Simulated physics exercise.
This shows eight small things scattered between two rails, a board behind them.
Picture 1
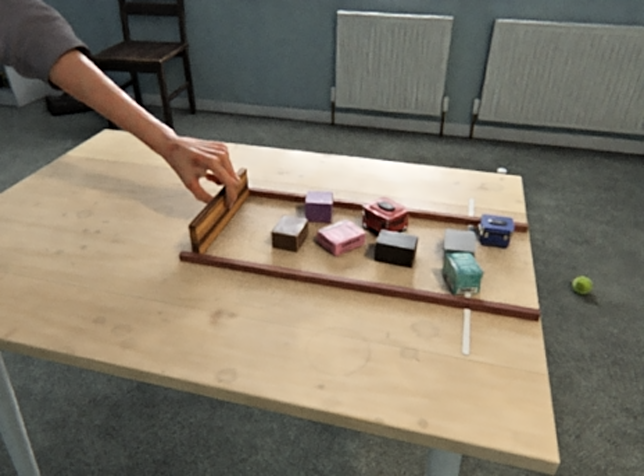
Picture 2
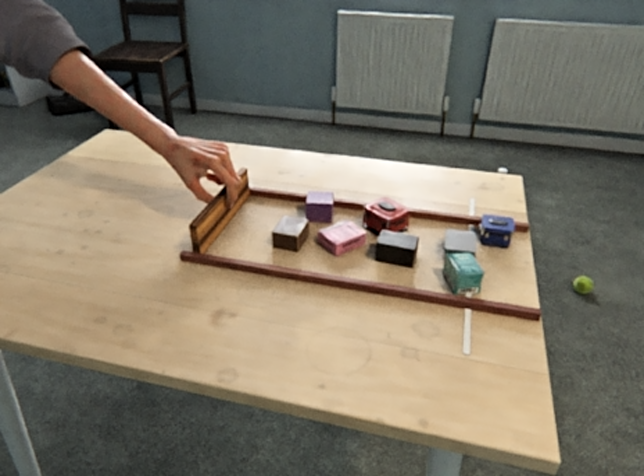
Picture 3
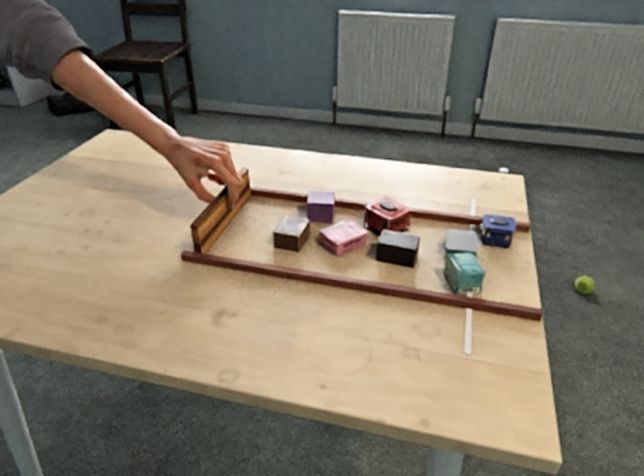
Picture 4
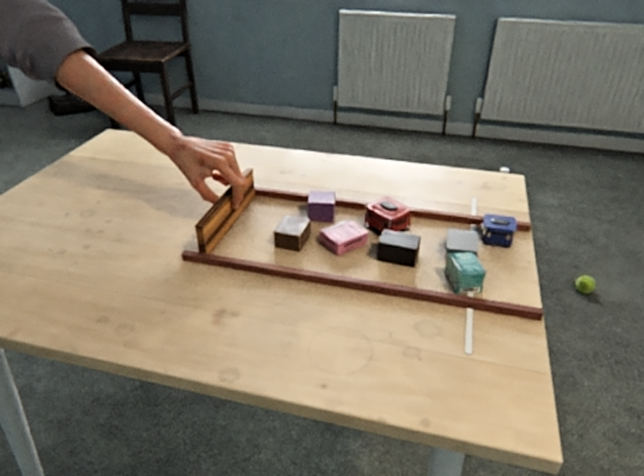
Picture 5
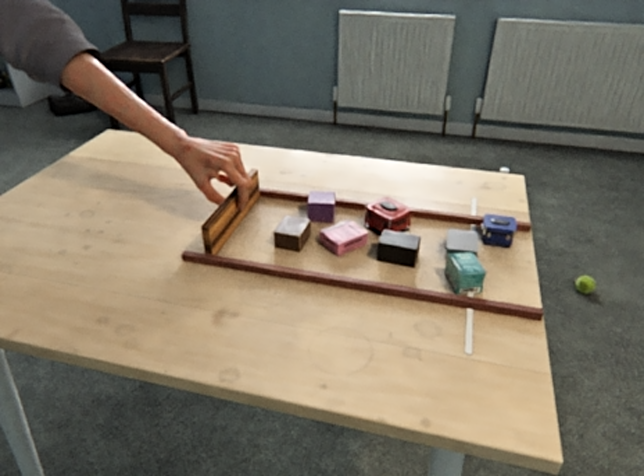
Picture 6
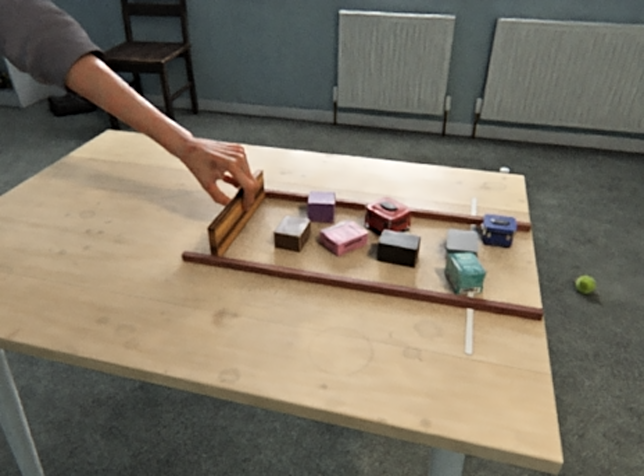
A hand reaching in from the left grips a wooden board set across two dark red rails on a pale wooden table, seen from above at an angle in a grey-carpeted room with radiators and a chair. Between the rails sit purple, brown, pink, red and black blocks, with grey, turquoise and blue ones at the right. The hand slides the board slightly rightward, touching none of them, while the view barely shifts.
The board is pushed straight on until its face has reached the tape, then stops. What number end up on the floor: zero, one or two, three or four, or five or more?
Here the number that fall off is three or four.
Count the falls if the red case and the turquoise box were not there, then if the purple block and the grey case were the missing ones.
Fallen: 2, and 1 in the other try.
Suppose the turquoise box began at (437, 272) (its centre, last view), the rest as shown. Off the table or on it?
It remains up.
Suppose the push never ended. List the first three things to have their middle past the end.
In order: The turquoise box, the blue case, the grey case.
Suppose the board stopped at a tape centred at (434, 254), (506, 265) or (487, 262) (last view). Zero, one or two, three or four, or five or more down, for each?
One after another: None; 5 or more; either three or four.
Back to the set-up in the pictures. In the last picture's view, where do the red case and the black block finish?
The red case at (523, 229), the black block at (521, 276).
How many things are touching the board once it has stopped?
It touches 2.
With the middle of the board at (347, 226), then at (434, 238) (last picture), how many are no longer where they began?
First 5, then 8.
A little later, none off yet; blue case at rest near (498, 231); turquoise box at rest near (465, 273); grey case at rest near (461, 247).
Next, none off yet; blue case at rest near (498, 231); turquoise box shifted about its own width near (503, 287); grey case shifted a little near (475, 247).
When it is over, the number that fall off is three or four; down, grey case, turquoise box and blue case.
